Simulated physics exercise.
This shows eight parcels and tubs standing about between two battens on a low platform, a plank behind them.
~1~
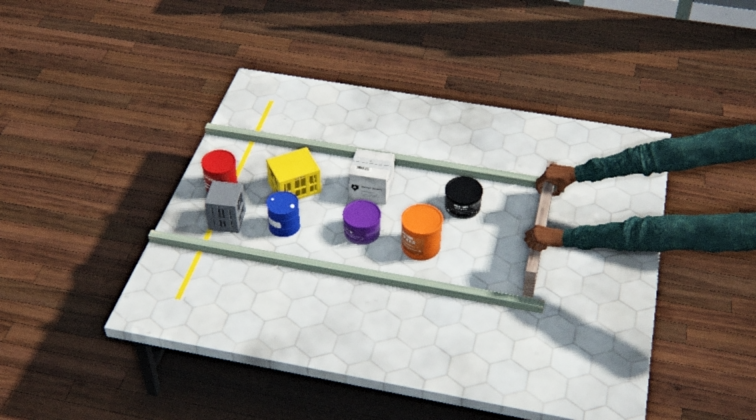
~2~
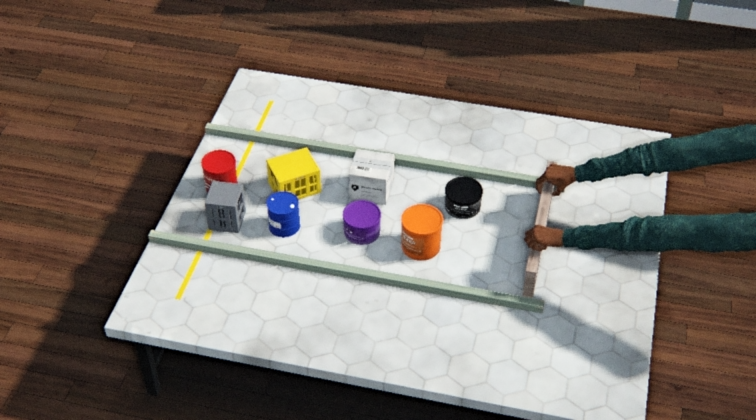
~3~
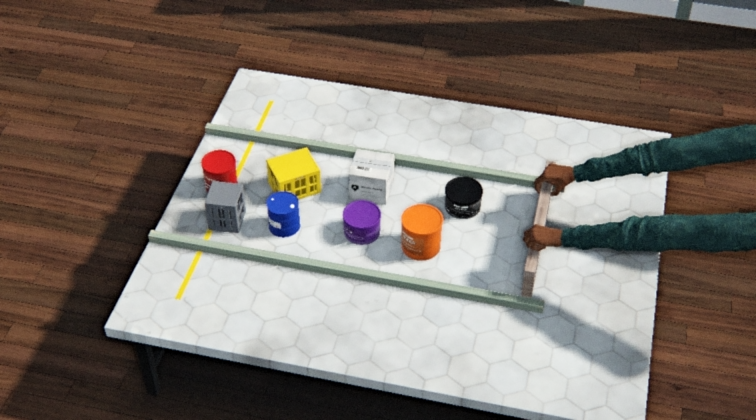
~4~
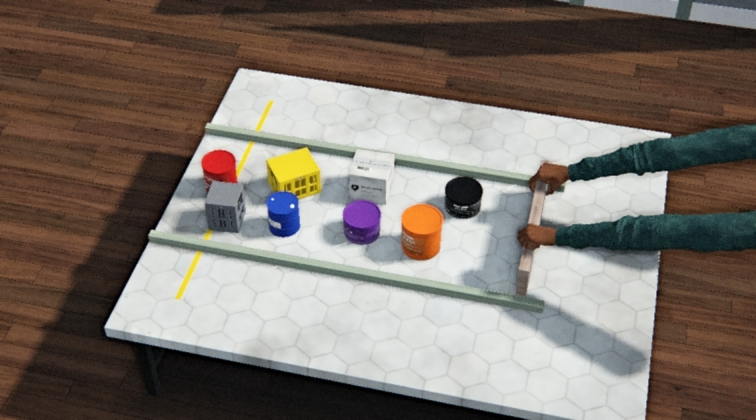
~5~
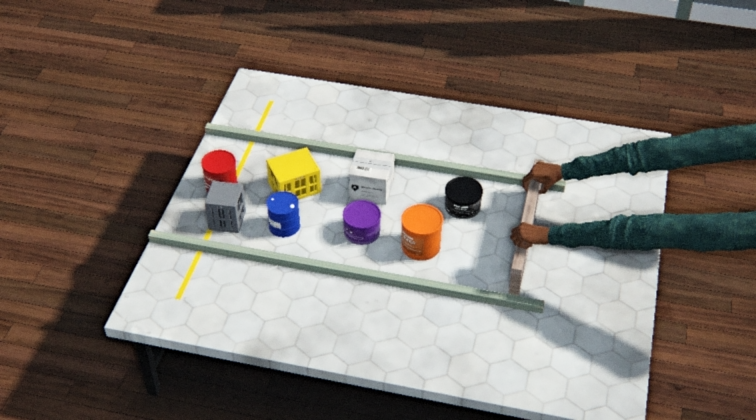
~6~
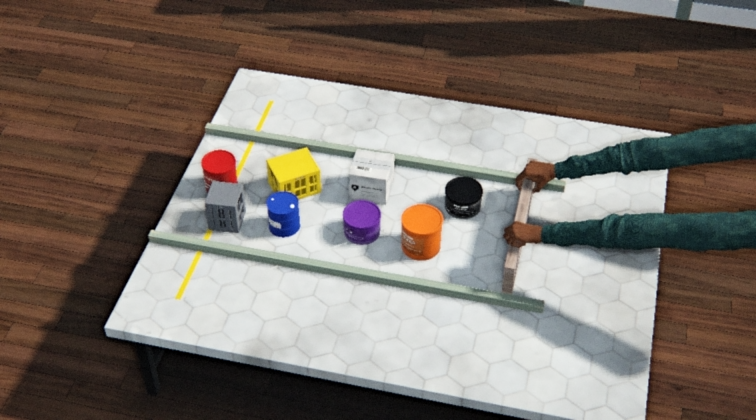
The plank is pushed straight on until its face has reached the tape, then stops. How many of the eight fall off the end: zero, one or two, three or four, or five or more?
The number that fall off is three or four.
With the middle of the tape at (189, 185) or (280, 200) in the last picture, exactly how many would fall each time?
In that order 8 and 1.
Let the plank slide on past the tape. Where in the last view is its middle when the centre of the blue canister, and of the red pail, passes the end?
About (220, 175), and (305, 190) for the other.
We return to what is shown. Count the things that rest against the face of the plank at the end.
2 of them.
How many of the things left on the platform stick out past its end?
That would be 2.
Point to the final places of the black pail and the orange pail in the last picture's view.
About (223, 156), and the other about (201, 191).
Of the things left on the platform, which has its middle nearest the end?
The purple pail.
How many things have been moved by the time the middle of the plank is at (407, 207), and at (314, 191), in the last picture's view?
First 4, then 8.
Soon after, none off yet; red pail at rest near (220, 174); grey crate at rest near (226, 207); yellow crate at rest near (294, 176).
At rest, the number that fall off is three or four; fallen, white parcel, yellow crate, grey crate and red pail.
